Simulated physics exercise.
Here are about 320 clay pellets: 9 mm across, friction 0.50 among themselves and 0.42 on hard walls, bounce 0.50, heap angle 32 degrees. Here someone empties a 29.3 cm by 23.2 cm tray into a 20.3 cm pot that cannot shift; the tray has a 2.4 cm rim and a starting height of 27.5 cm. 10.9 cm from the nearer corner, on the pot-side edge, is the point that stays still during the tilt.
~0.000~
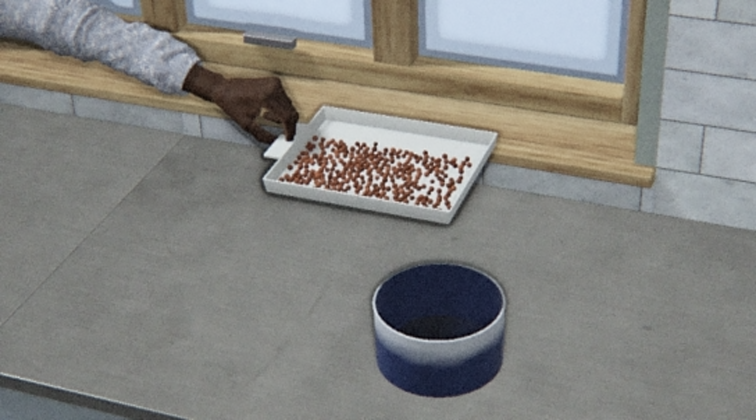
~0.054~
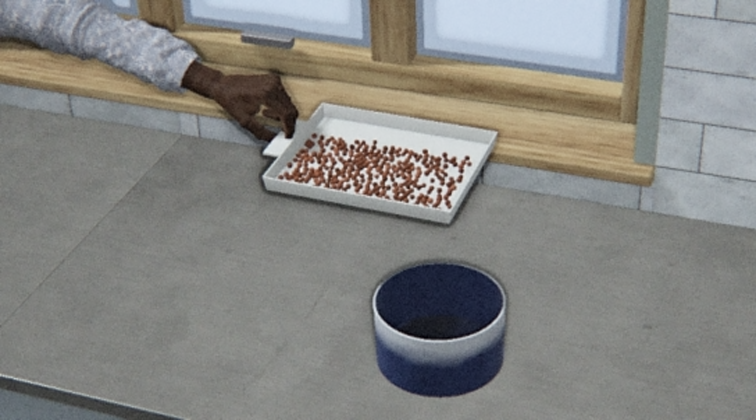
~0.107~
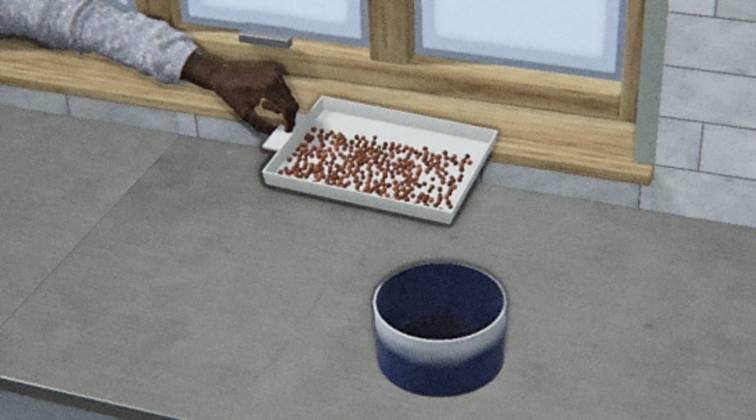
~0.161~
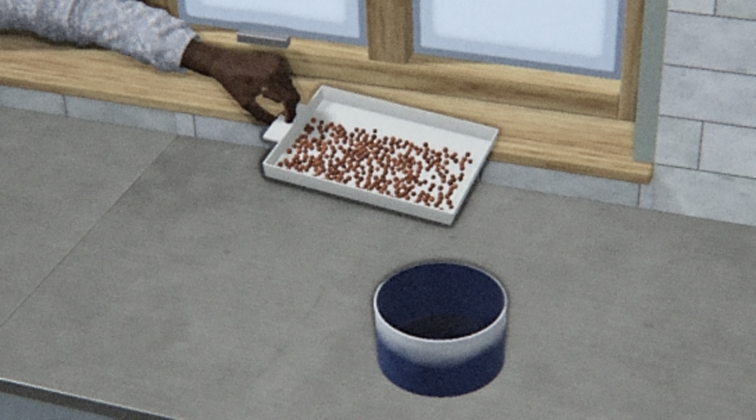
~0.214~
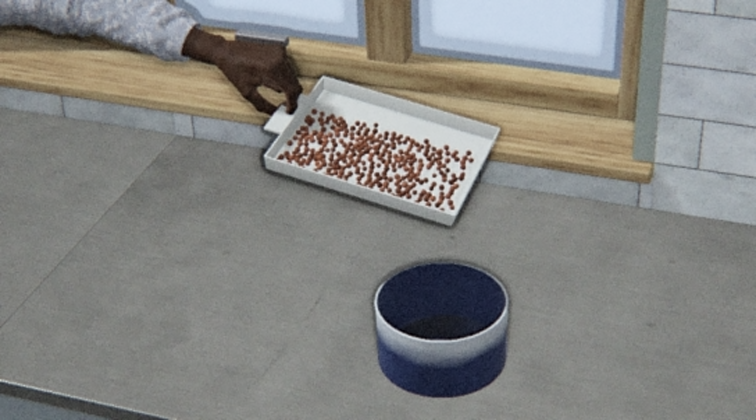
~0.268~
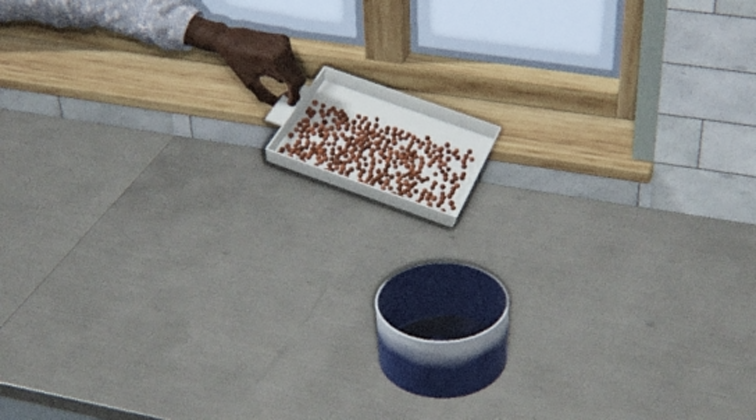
A dark-skinned hand in a speckled pale grey sleeve holds a white rimmed tray of small reddish-brown pellets on a grey countertop, seen from above at an angle. Behind it are a wooden-framed window and pale wall tiles, with a dark blue, white-banded pot at the lower right. The tray's far side gradually rises, slanting it toward the lower right, while the pellets, pot and view barely shift.
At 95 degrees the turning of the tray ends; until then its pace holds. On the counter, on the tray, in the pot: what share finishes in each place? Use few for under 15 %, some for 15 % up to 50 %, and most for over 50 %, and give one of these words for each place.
Counter: Some, tray: Few, pot: Most.
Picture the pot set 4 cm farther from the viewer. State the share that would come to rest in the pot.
Then about 65 per cent.
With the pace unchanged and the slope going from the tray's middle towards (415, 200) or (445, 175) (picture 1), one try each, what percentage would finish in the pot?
Roughly 100 % for the first direction, roughly 10 % for the second.
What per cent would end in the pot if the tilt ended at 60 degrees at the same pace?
Estimated share: About 0 %.
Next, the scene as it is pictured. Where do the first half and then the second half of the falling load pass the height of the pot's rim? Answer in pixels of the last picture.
Around (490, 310), then around (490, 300).
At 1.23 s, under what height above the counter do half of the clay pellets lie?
Height: Around 34 cm.
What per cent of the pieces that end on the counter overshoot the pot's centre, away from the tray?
Estimate: Roughly 100 per cent of the pieces.
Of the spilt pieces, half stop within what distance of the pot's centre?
Distance: Roughly 20 cm.
After 0.85 s, tilt 52 degrees; the tray holds 100 %, the pot 0 %.
After 1.23 s, tilt 77 degrees; the tray holds 100 %, the pot 0 %.
Then, at 1.71 s, tilt 95 degrees; the tray holds 25 %, the pot 40 %.
In the end, at 2.7 s, counter 30 %, tray 0 %, pot 70 %.
